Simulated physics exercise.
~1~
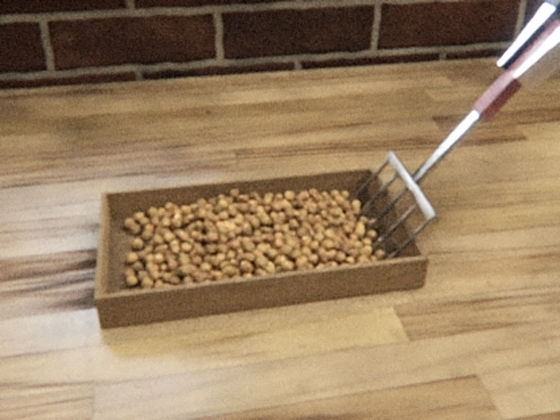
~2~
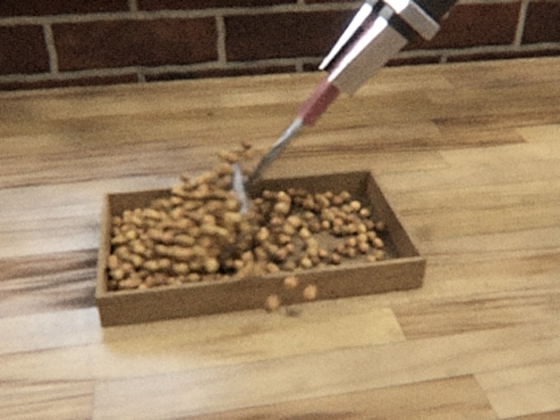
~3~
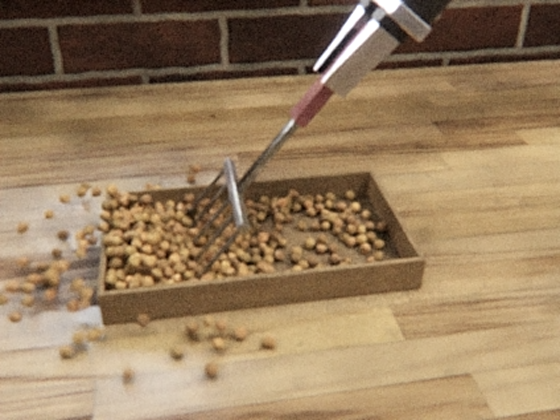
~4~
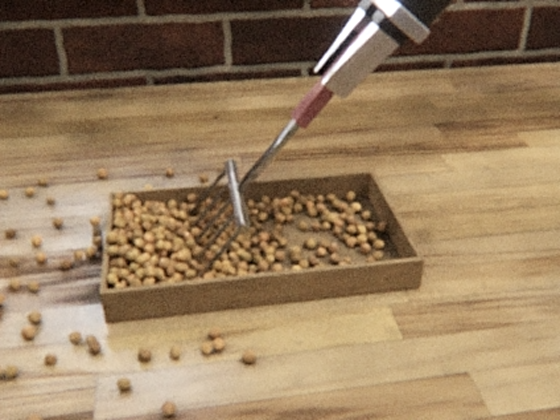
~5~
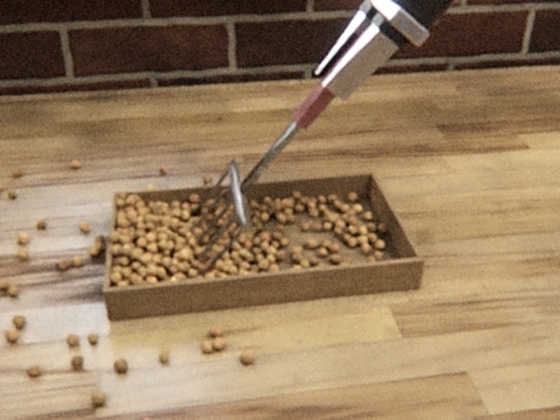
At first, a robot arm holds a metal comb at the right end of a shallow brown tray filled with dried chickpeas, set on a wooden surface before a brick wall. The comb sweeps left through the load, heaping the chickpeas up ahead of it while a few drop over the front edge. It stops left of the middle, and many chickpeas spill over the left end and nearby sides. The loose ones scatter across the surface and spread out. In the end, the comb stays still in the tray, with most chickpeas inside and a moderate share outside.
